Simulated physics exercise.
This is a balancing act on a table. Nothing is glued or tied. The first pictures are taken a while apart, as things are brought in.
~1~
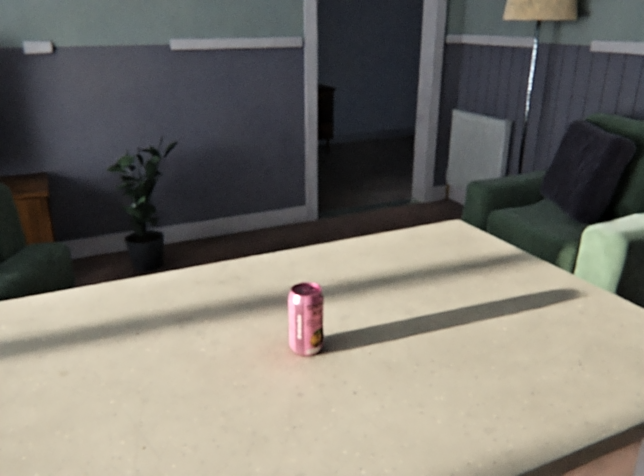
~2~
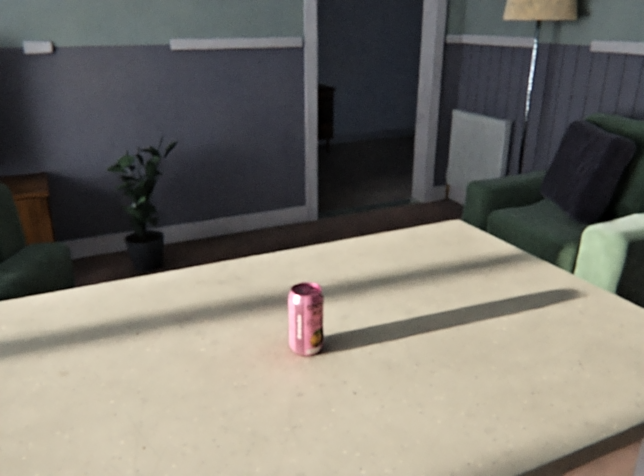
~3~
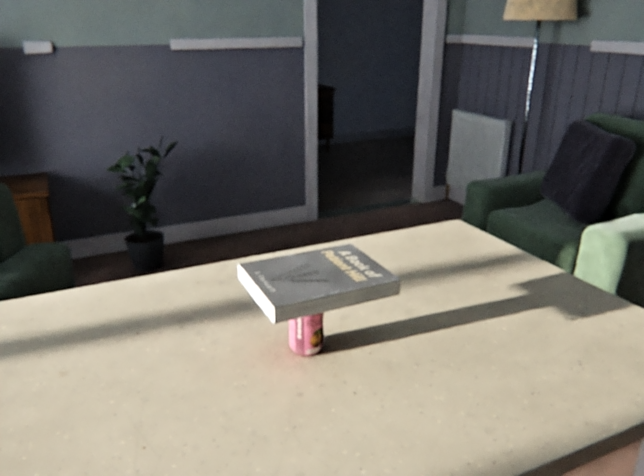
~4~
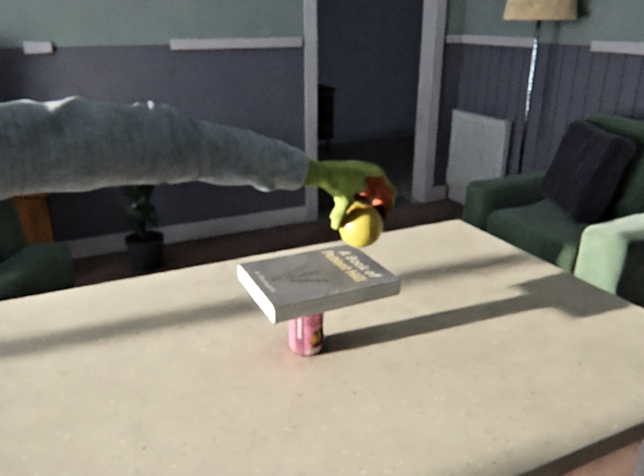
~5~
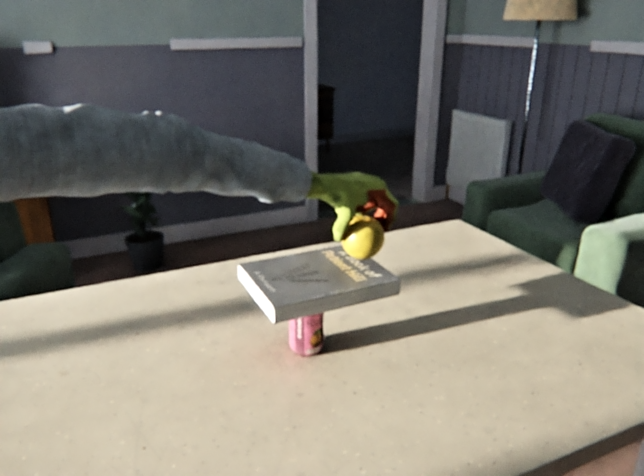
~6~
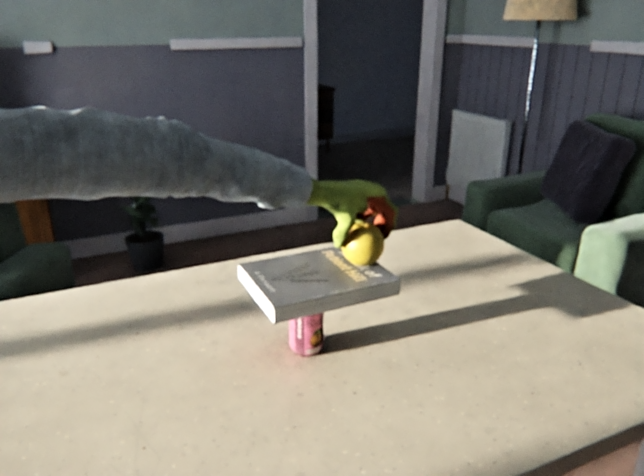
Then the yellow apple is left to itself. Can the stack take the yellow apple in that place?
In the end the stack loses its balance.
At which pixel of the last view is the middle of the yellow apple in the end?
Around (395, 312).
Then, 0.50 s later than the last frame, yellow apple now fallen; grey book tilted by 68°.
Then, 0.80 s later than the last frame, grey book now fallen; pink can tilted by 54°.
Then, 1.30 s later than the last frame, pink can on its side.
When it is over, fallen, yellow apple and grey book; lying over in the stack, pink can. End places, in pixels of the last picture, yellow apple near (395, 312). The stack comes apart.
